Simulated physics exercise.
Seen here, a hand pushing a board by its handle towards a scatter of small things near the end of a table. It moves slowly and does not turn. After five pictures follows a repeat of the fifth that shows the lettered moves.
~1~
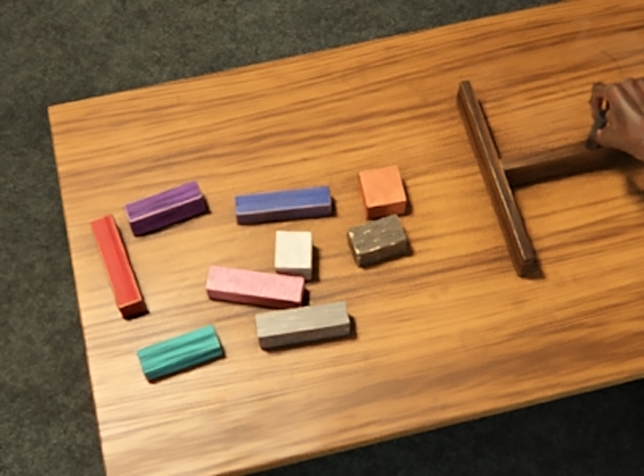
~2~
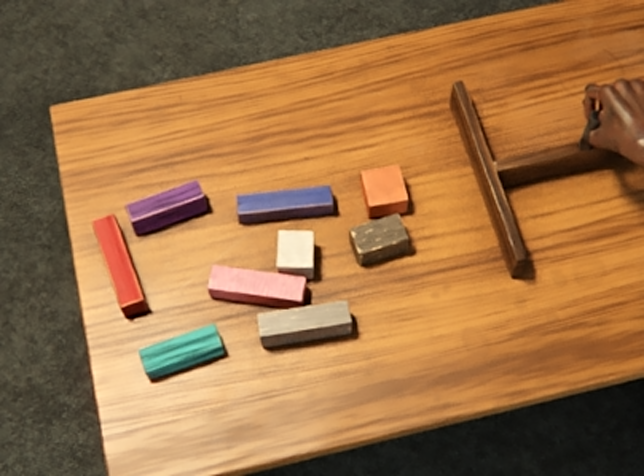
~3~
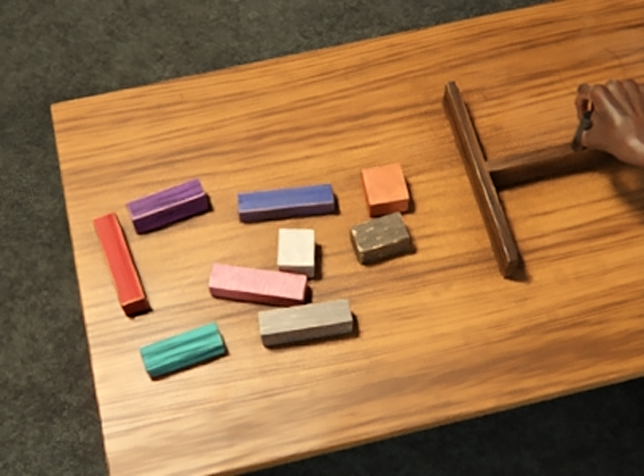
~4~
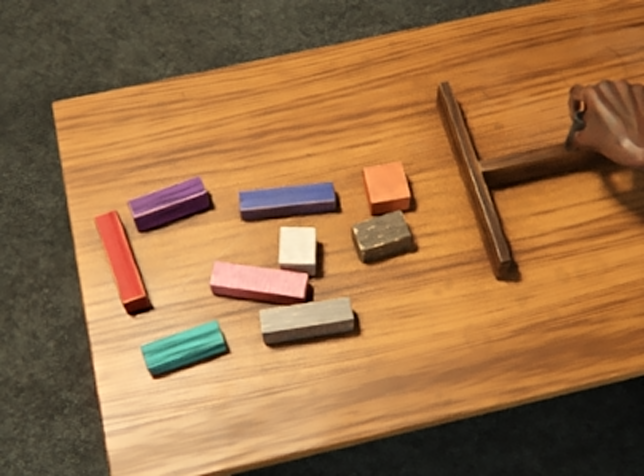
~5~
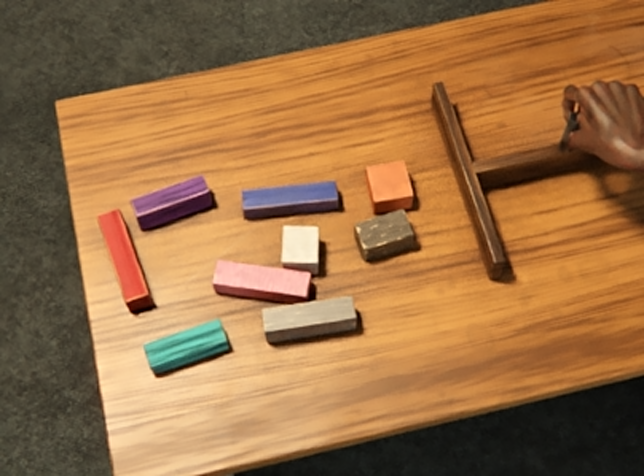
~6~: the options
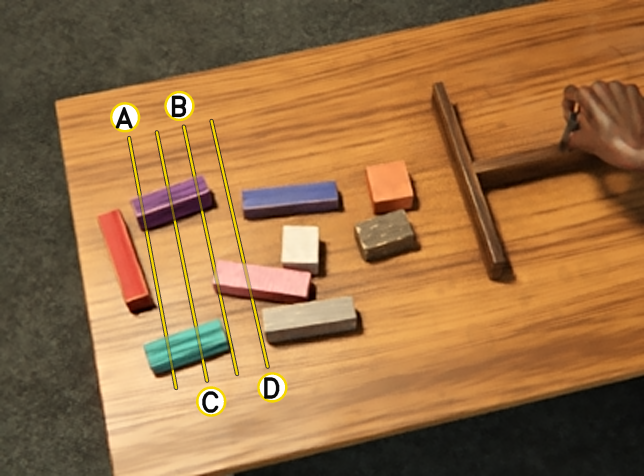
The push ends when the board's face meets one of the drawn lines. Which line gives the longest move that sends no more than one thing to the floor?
Line C.
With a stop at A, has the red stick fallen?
By then, yes.
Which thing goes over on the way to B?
The red stick.
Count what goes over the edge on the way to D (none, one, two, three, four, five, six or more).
In all, none.
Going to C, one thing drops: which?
The red stick.
On the marked copy, A at (151, 256); B at (209, 243); C at (181, 250); D at (238, 237).
With C. Early on, board (366, 190); blue bar (269, 206); black block (344, 243).
Further on, board (264, 213); red stick (117, 262); turquoise stick (157, 356).
At the end, board (181, 231); red stick over the edge; blue bar (87, 245); one fallen.
As for the rest, A drops three; B is within the limit but short; D is within the limit but short.
